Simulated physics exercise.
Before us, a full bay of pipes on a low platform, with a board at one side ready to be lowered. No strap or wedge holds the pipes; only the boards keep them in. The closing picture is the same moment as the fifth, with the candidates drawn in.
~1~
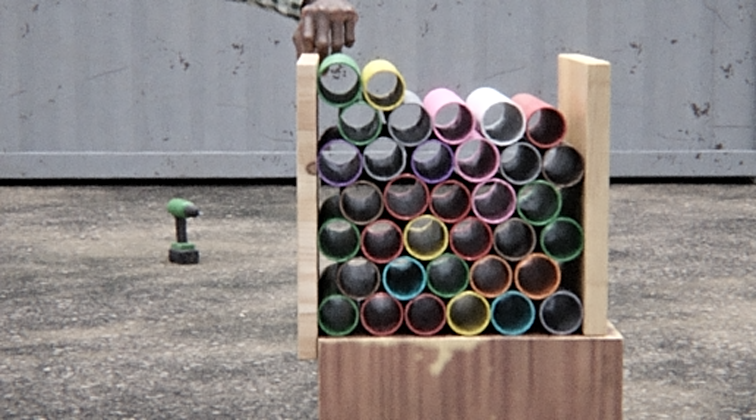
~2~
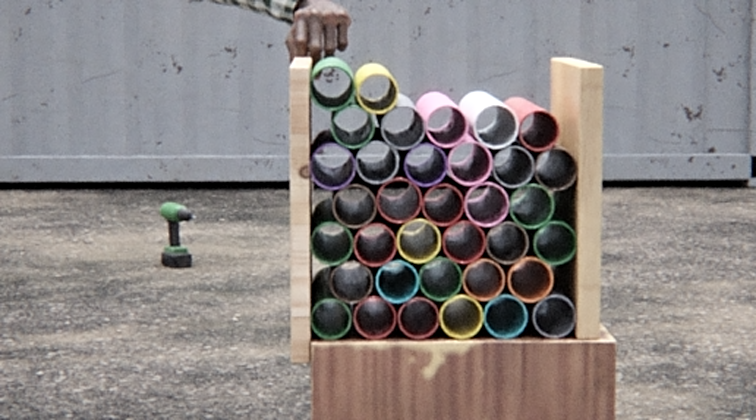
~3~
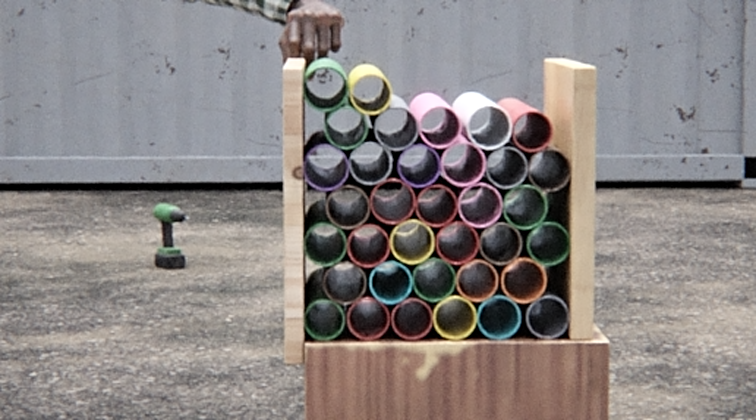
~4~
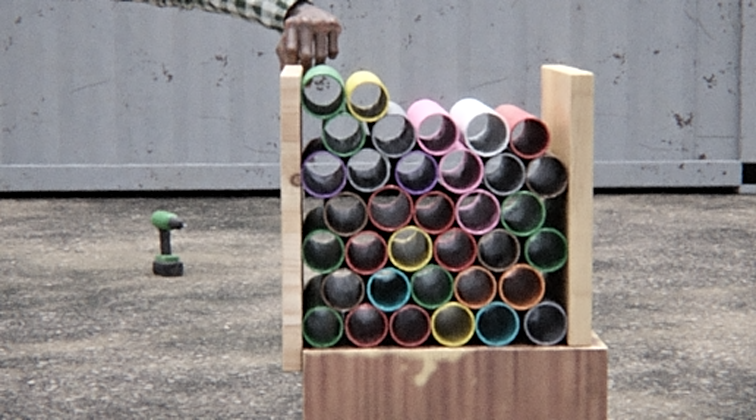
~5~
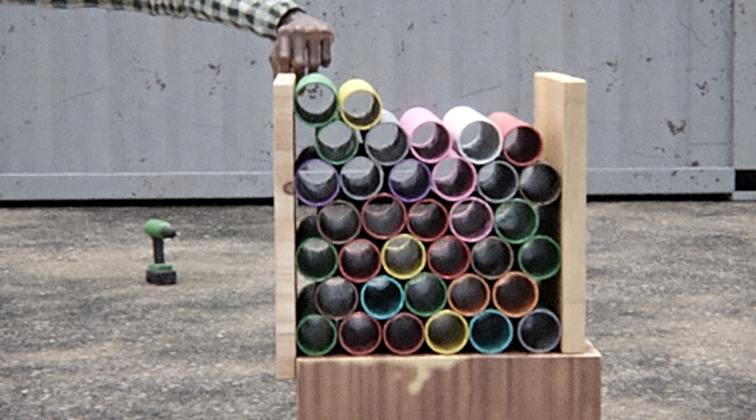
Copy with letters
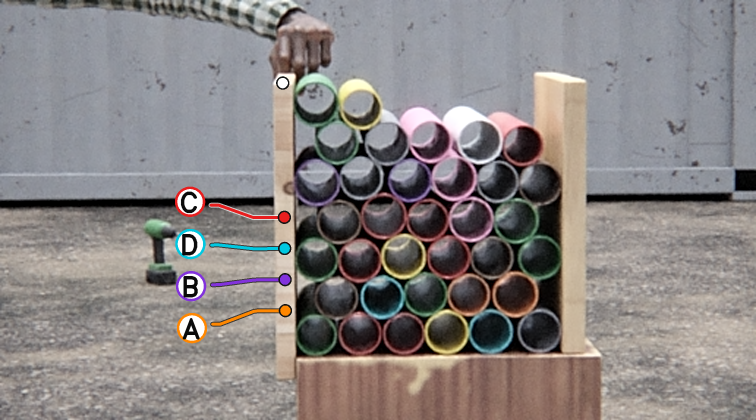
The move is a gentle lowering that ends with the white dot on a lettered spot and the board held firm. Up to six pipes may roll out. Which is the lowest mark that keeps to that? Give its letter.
The answer is mark B.
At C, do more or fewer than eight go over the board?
It loses fewer than eight.
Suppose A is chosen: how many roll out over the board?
It comes to eight.
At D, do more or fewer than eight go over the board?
At D, fewer than eight.
On the marked copy, A at (285, 311); B at (285, 280); C at (284, 217); D at (285, 248); the white dot at (283, 83).
With B. Early on, top of the board (294, 168).
Further on, top of the board (295, 262).
At the end, top of the board (295, 278), four out over the board.
As for the rest, A more than six out over the board; C one out over the board; D four out over the board.
